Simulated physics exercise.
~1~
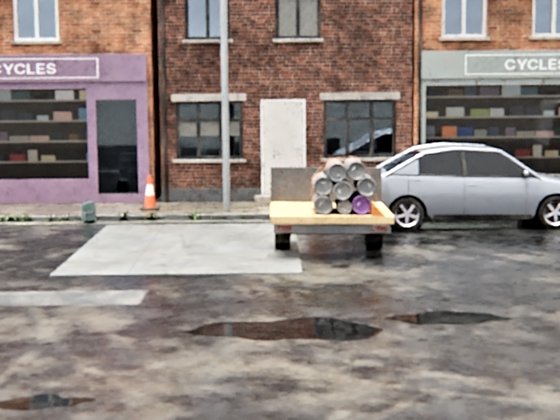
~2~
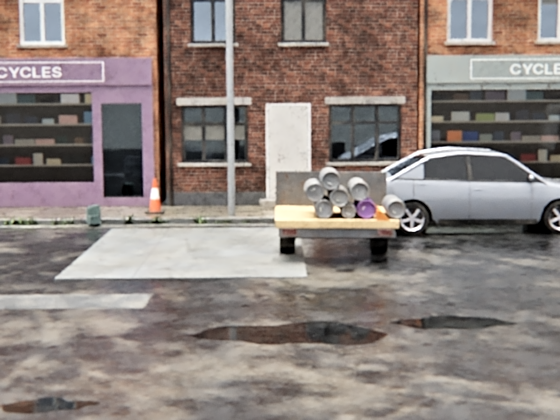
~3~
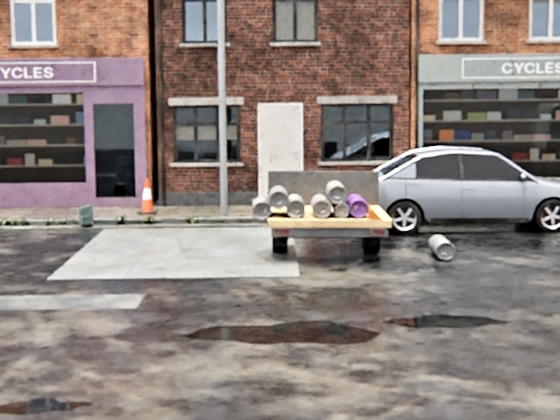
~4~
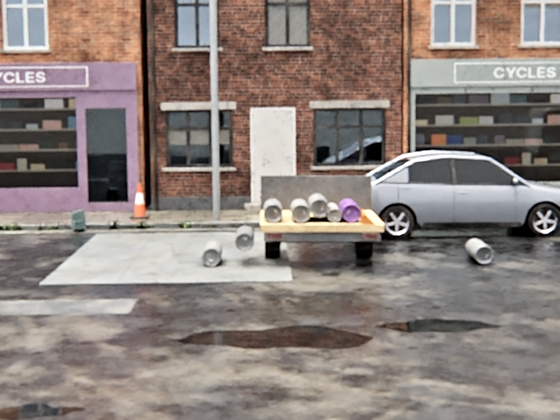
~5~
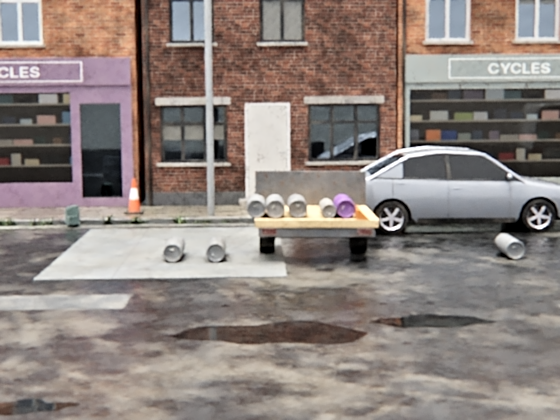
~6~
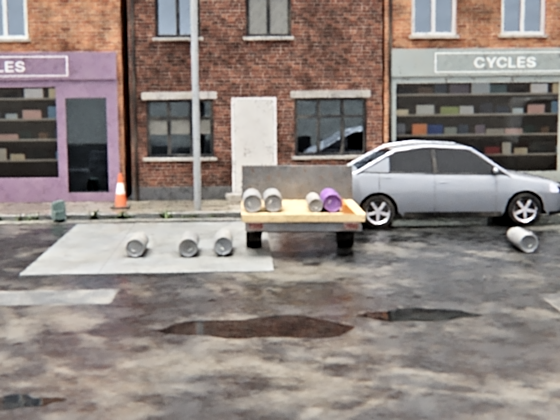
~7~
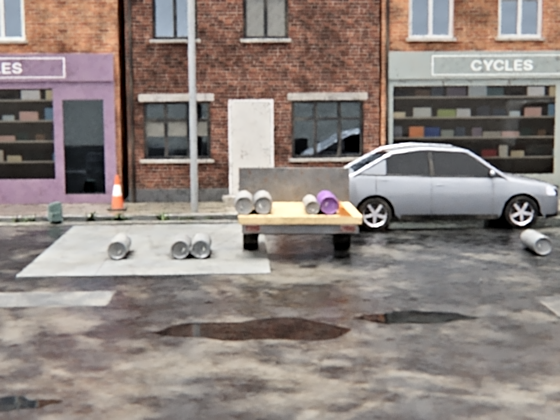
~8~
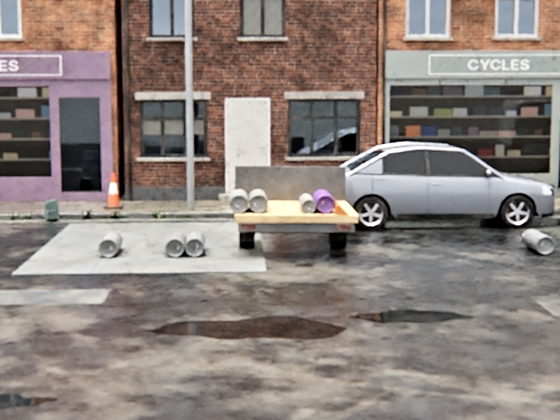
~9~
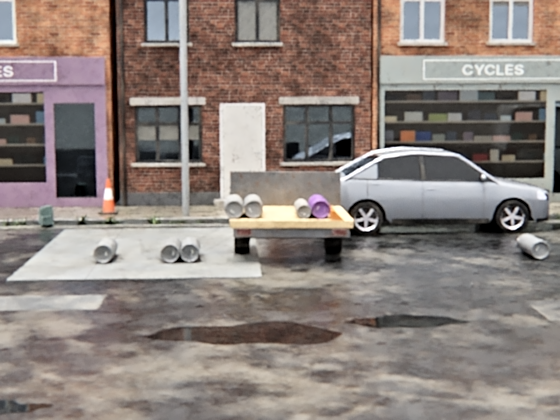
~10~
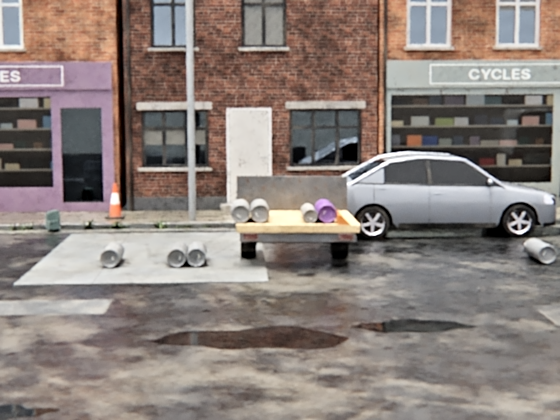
In this clip, a stack of gas cylinders, one of them purple, collapses on a low trailer parked in front of brick shops, and several roll off both sides onto the wet ground. Four cylinders, including the purple one, remain on the deck at the end.
